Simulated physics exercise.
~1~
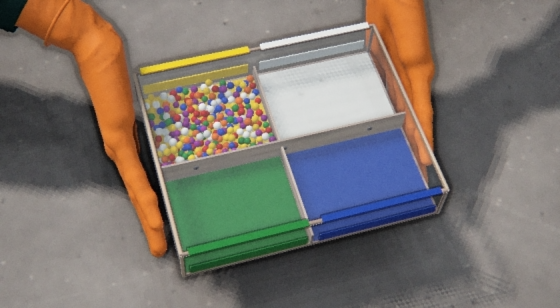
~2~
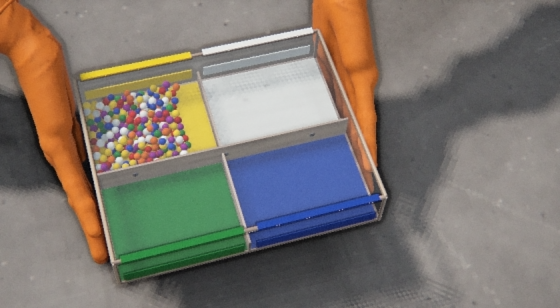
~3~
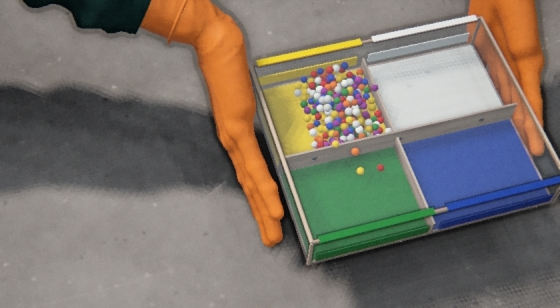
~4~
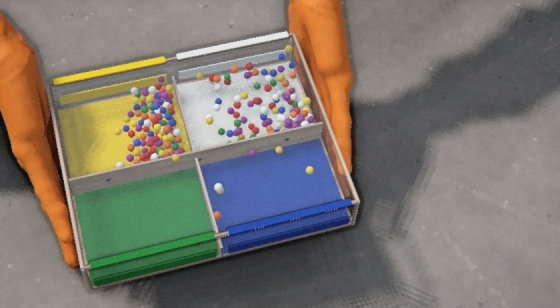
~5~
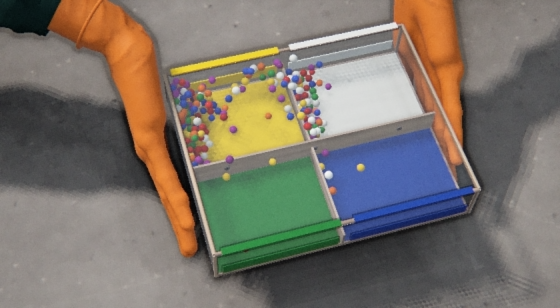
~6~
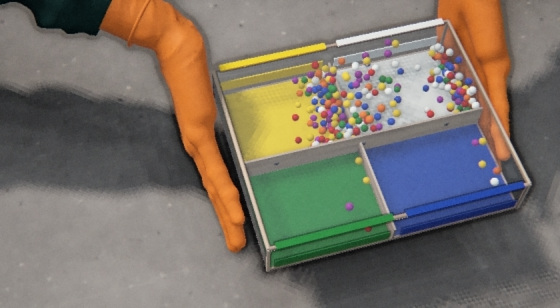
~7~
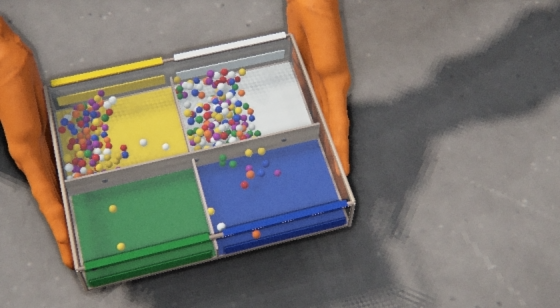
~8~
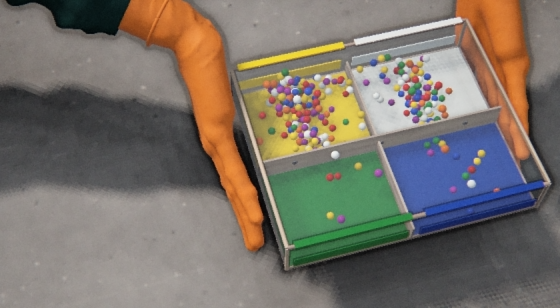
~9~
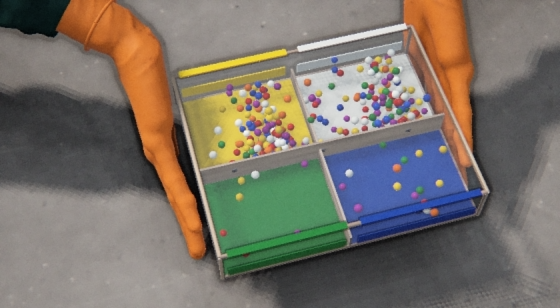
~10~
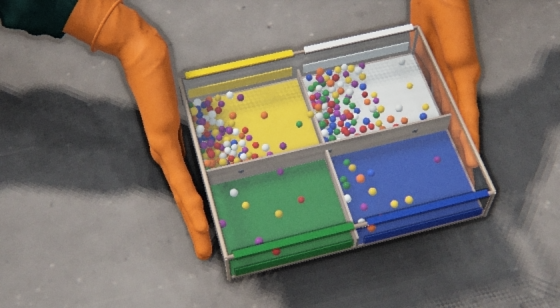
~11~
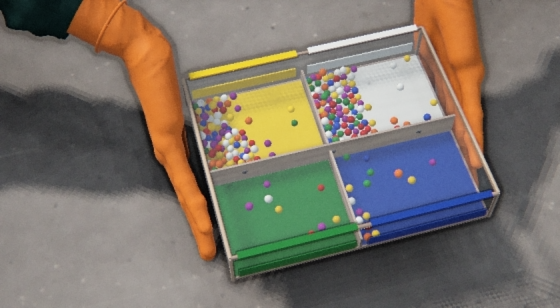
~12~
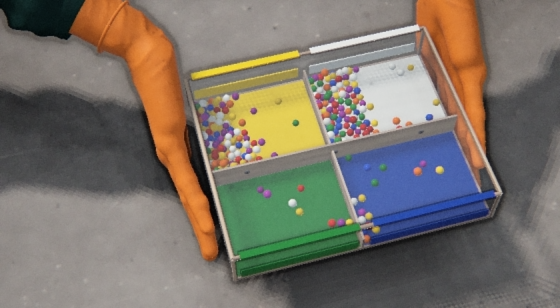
Over gray pavement, gloved hands shake a divided box, scattering beads mostly across yellow and white.
